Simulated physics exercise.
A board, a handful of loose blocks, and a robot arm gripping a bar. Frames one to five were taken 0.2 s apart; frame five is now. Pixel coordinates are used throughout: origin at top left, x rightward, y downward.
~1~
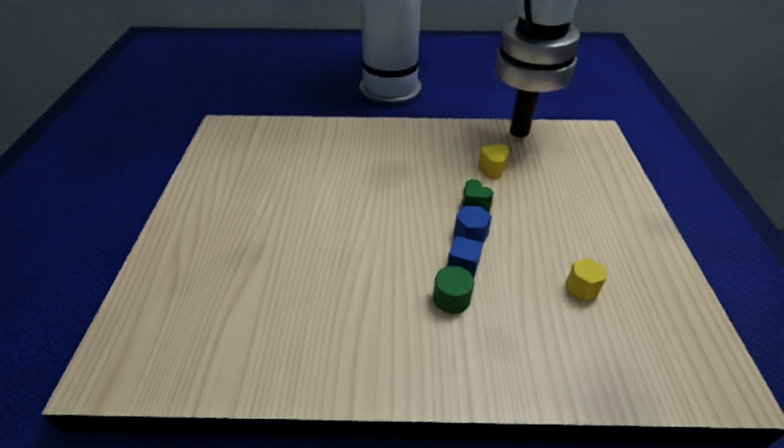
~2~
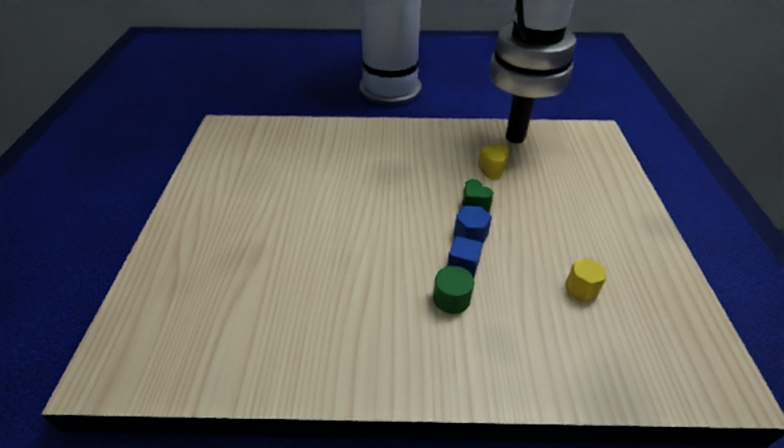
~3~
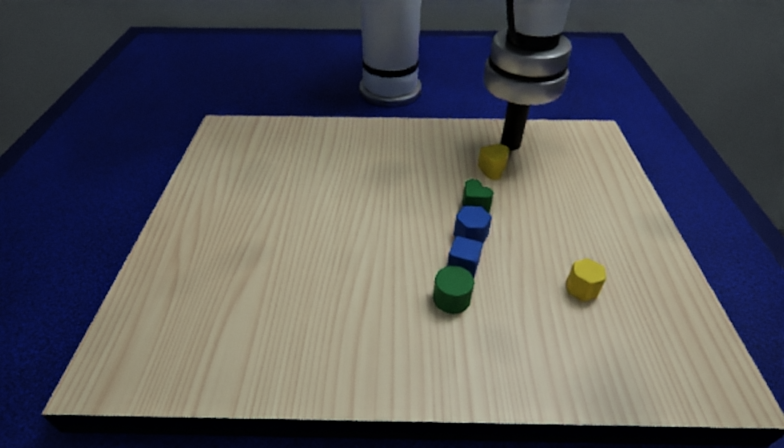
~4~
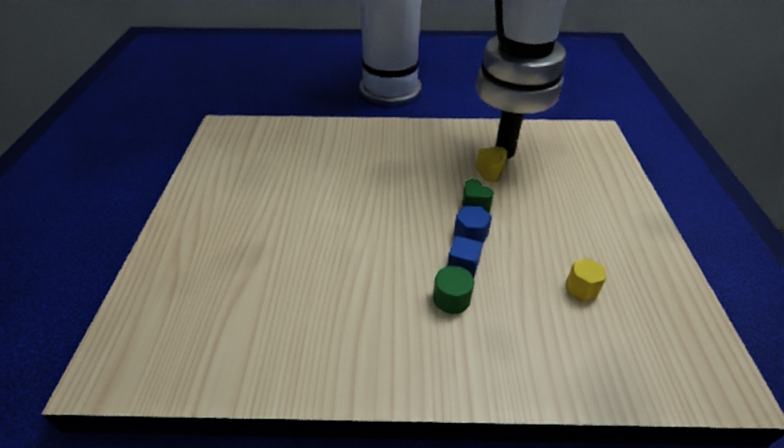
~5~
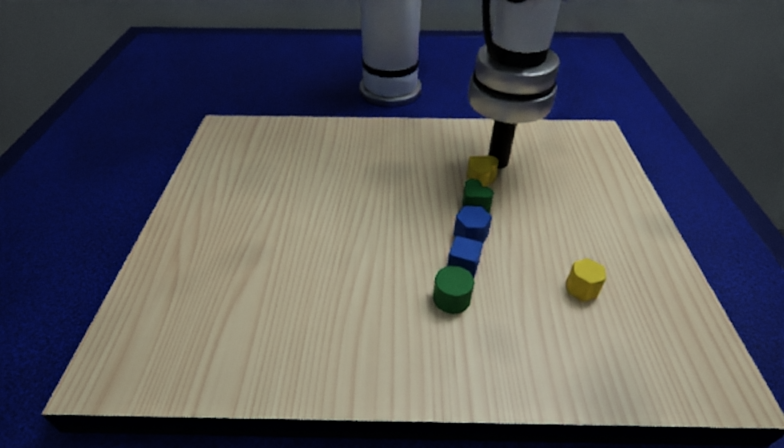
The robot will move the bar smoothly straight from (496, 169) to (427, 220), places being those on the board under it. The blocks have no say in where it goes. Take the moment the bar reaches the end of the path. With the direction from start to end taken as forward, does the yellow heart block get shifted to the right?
Yes
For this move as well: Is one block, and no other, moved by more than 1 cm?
In short: No.
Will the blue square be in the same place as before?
That would be a yes.
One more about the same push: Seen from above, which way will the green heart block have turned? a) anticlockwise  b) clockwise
The one that fits is a, anticlockwise.
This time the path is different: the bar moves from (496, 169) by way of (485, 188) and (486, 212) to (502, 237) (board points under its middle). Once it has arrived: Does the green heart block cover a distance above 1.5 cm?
Going by the path, yes.
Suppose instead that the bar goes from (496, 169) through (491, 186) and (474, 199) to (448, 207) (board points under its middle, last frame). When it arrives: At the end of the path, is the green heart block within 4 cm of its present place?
No, I don't think so.
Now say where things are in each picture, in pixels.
The first picture shows bar tip (519, 132); block tops, blue square (466, 248); blue six-sided block (474, 216); green heart block (477, 189); yellow heart block (496, 152).
The second picture shows bar (515, 138); blocks unchanged.
The third picture shows bar (510, 145); blocks unchanged.
The fourth picture shows bar (505, 153); yellow heart block (494, 154).
The fifth picture shows bar (498, 162); blue square (466, 248); blue six-sided block (474, 216); green heart block (477, 189); yellow heart block (484, 163).
On the path given first. One third of the way, bar (476, 178); green heart block (475, 192), turned 35° anticlockwise; yellow heart block (457, 177), turned 15° clockwise.
Two thirds of the way, bar (453, 195); green heart block (472, 196), turned 70° anticlockwise; yellow heart block (428, 187), turned 60° clockwise.
At the end, bar (428, 213); blue square in place; blue six-sided block in place; green heart block (472, 197), turned 85° anticlockwise; yellow heart block (406, 193), turned 135° clockwise.
